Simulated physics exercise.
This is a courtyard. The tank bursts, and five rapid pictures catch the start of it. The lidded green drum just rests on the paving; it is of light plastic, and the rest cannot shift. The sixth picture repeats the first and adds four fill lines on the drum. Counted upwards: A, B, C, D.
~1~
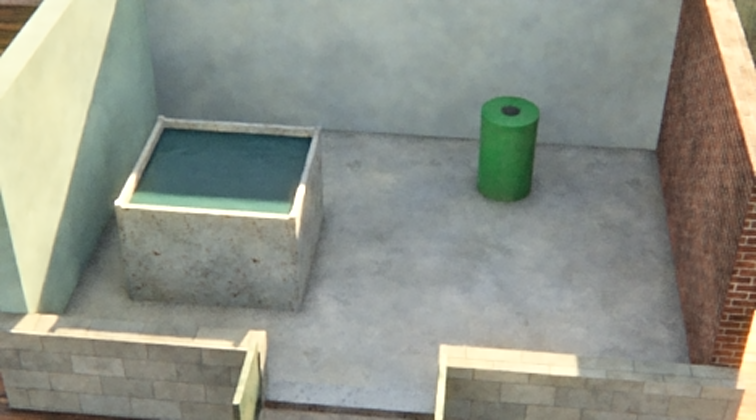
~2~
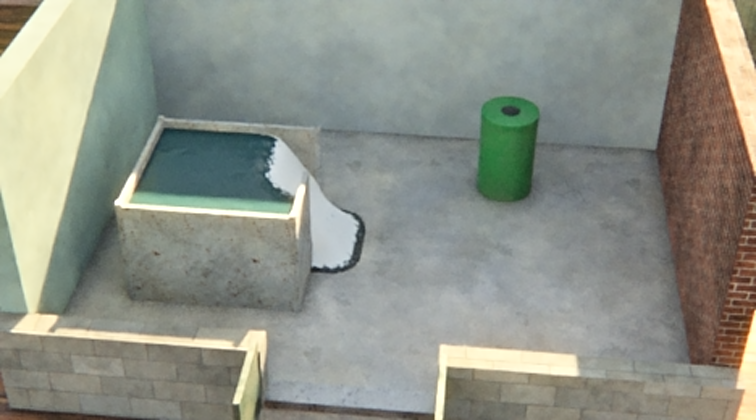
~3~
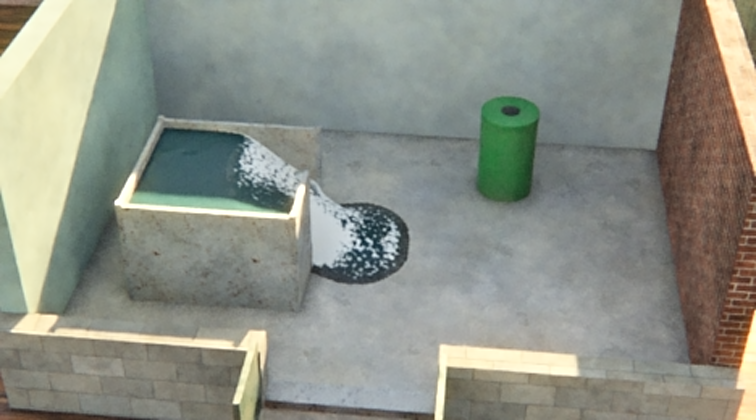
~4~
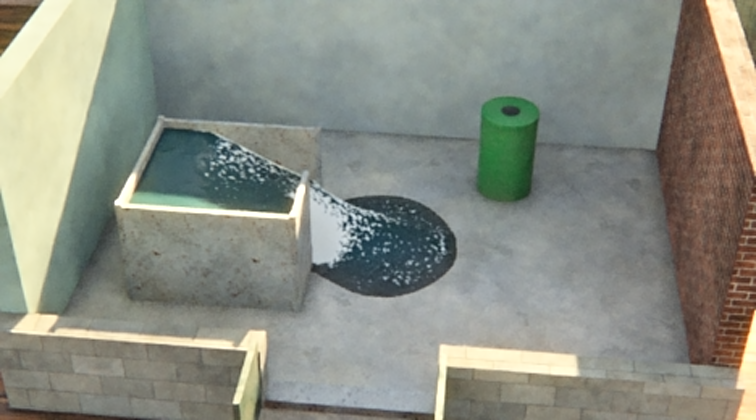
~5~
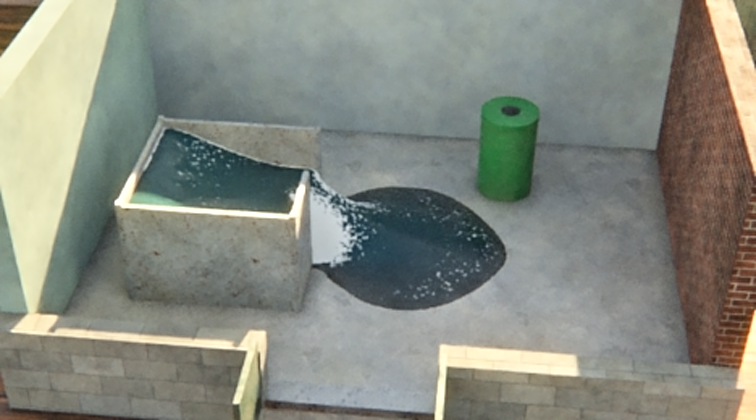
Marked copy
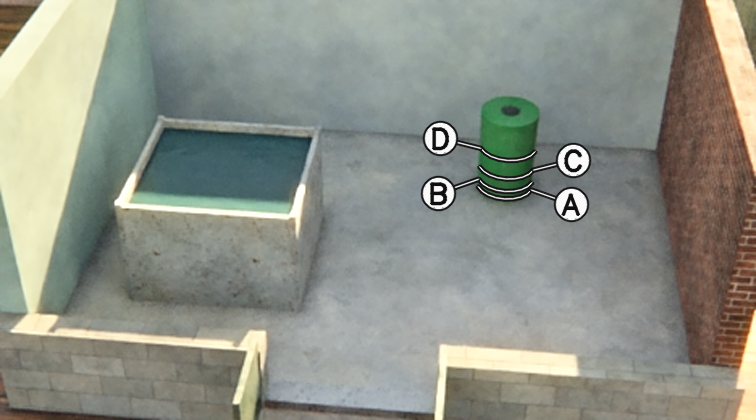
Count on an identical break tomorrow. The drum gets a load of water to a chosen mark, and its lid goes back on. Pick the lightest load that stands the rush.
The limit is D.
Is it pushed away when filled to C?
Yes.
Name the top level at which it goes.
That would be C.
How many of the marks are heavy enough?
One of them.
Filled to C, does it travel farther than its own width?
No.
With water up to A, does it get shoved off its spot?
Yes, it does.
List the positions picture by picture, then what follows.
In the first frame, lid of the green drum at (510, 111); tank full, its middle at (224, 172); open gate at (352, 343).
In the second frame, 2 % of the ground wet, in view closest to the drum at (352, 218).
In the third frame, 4 % of the ground wet, in view closest to the drum at (386, 212).
In the fourth frame, 8 % of the ground wet, in view closest to the drum at (418, 207).
In the fifth frame, lid of the green drum at (510, 111); 12 % of the ground wet, in view closest to the drum at (450, 201).
On the marked copy, A at (504, 198); B at (504, 191); C at (506, 178); D at (507, 160); from the bottom up A, B, C, D.
If A is chosen, it is pushed about 3 times its own width away.
If B is chosen, it is pushed about twice its own width away.
If C is chosen, it is pushed about half its own width away.
If D is chosen, it does not move.
